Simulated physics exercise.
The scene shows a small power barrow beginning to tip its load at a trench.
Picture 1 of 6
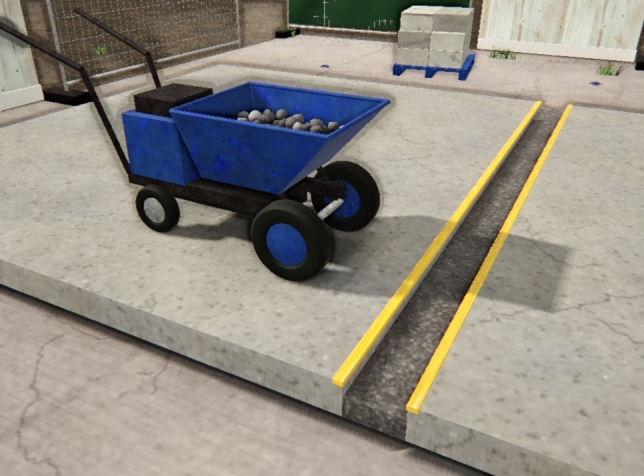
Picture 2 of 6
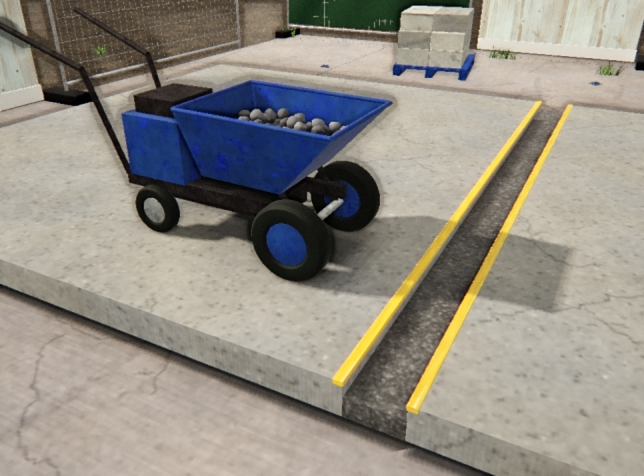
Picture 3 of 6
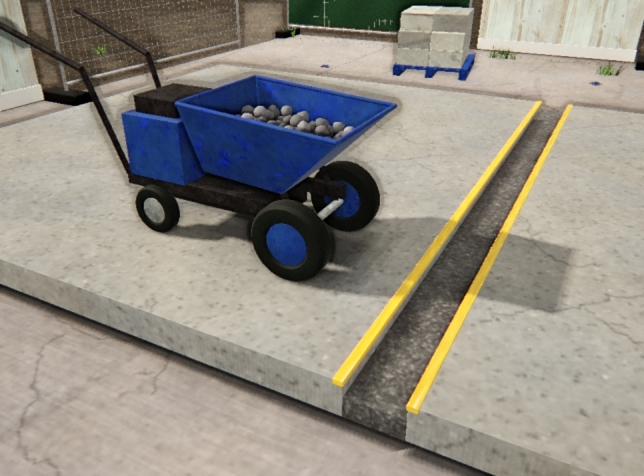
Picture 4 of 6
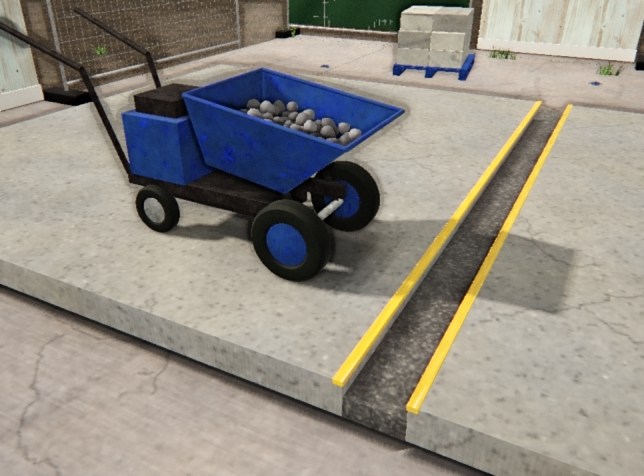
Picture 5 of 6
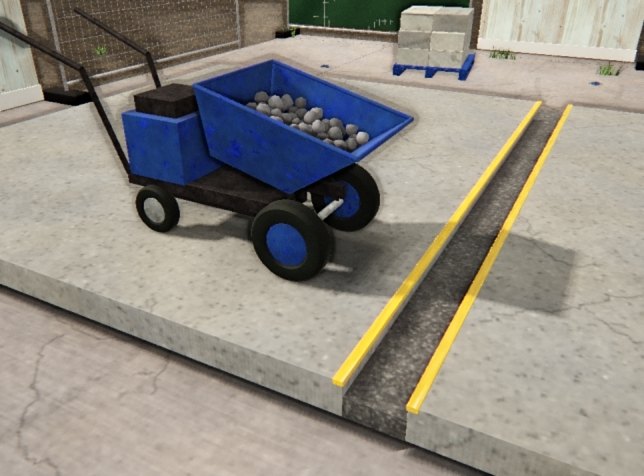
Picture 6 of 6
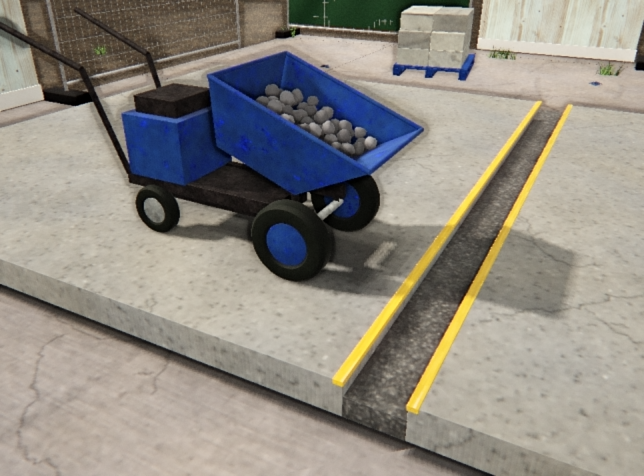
To begin with, a blue power barrow loaded with round grey cobbles stands on a concrete slab, its skip level, left of a narrow, yellow-edged trench. The skip then tilts forward to the right, barely at first, then more steeply, its back rising clearly while the wheels stay put and the cobbles remain inside.
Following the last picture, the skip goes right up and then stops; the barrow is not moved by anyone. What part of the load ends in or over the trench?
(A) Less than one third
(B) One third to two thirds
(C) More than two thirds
B.
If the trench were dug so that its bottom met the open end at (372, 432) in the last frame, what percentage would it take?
Estimate: Approx. 80 per cent.
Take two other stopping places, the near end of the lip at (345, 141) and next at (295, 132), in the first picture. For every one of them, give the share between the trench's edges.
First spot: 30 %, second spot: 50 %.
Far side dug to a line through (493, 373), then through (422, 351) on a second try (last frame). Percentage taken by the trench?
First case 80 %, second case 30 %.
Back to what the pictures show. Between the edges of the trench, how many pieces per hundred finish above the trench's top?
I'd say around 45 percent.
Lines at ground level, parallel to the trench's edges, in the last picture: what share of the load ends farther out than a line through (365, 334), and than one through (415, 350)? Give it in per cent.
Result, first then second: 60 %, 40 %.
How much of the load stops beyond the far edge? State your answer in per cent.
It works out to roughly 20 percent.
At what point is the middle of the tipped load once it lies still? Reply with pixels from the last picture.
At about (458, 284).
Soon after the last picture, skip tipped steeply; all in the skip.
A little later, skip tipped right over; about two thirds in the skip; about a third in or heaped over the trench; a stray few beyond it.
Later still, skip tipped right over; about a third in the skip; about half in or heaped over the trench; about a quarter beyond it.
At rest, skip tipped right over; about a third in the skip; about half in or heaped over the trench; about a quarter beyond it.
